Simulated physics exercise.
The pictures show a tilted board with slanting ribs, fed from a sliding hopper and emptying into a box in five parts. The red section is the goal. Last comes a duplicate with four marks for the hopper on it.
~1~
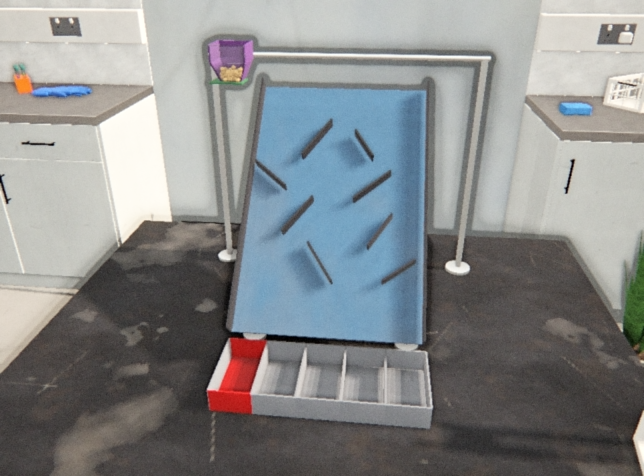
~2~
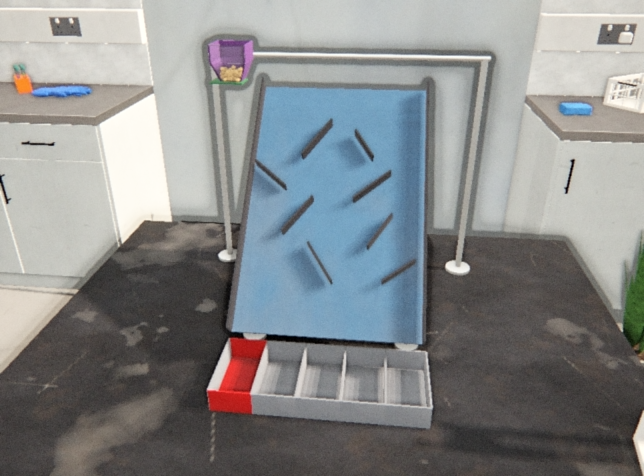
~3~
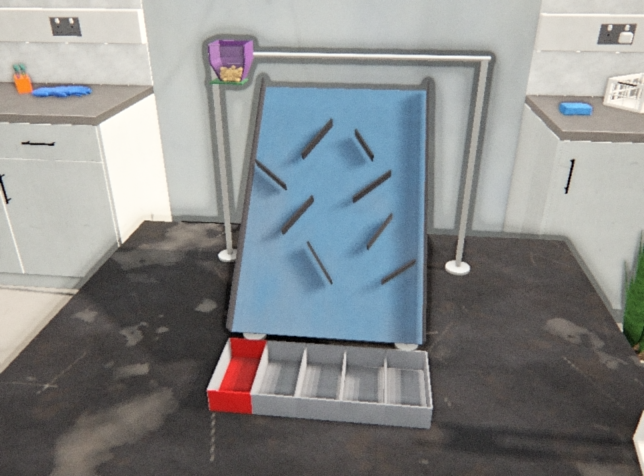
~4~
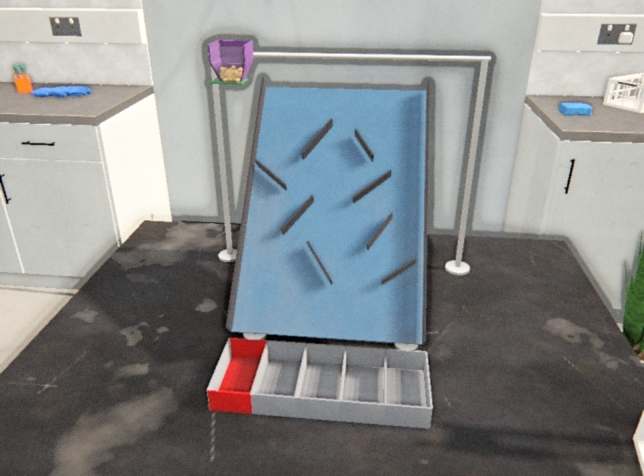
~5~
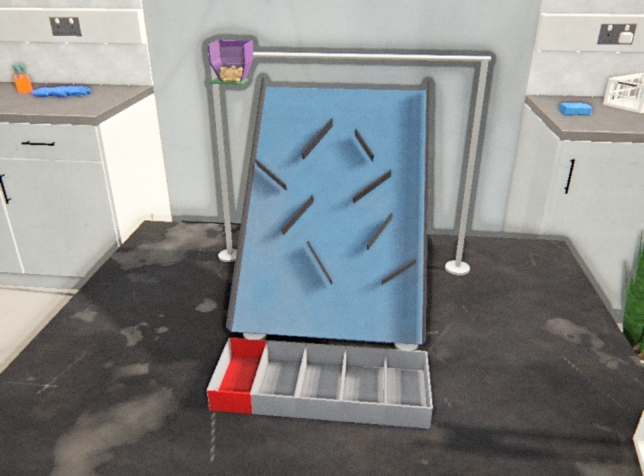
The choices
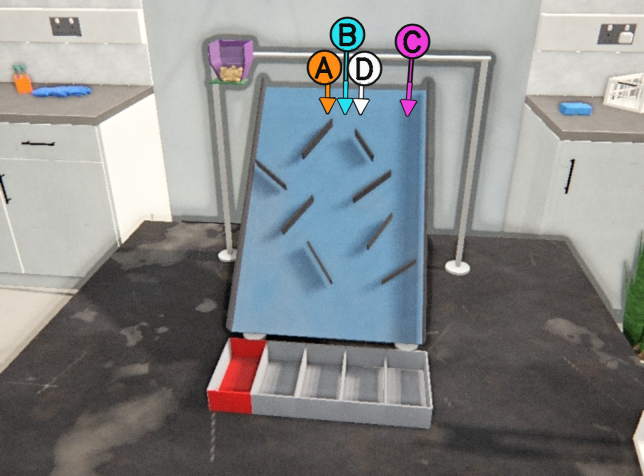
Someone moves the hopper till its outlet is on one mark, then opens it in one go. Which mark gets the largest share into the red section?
The best mark is A.
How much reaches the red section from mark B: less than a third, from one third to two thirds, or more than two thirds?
Mark B gives less than a third.
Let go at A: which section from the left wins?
It is the first one.
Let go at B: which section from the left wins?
The fourth.
On the marked copy, mark A meets the board at (327, 107); mark B meets the board at (345, 108); mark C meets the board at (407, 110); mark D meets the board at (360, 108).
With A, about two thirds in the red section, about a quarter in other sections, a small part held on the board.
With B, a small part in the red section, most in other sections, a stray few held on the board.
With C, none in the red section, nearly all in other sections, a small part held on the board.
With D, a small part in the red section, nearly all in other sections.
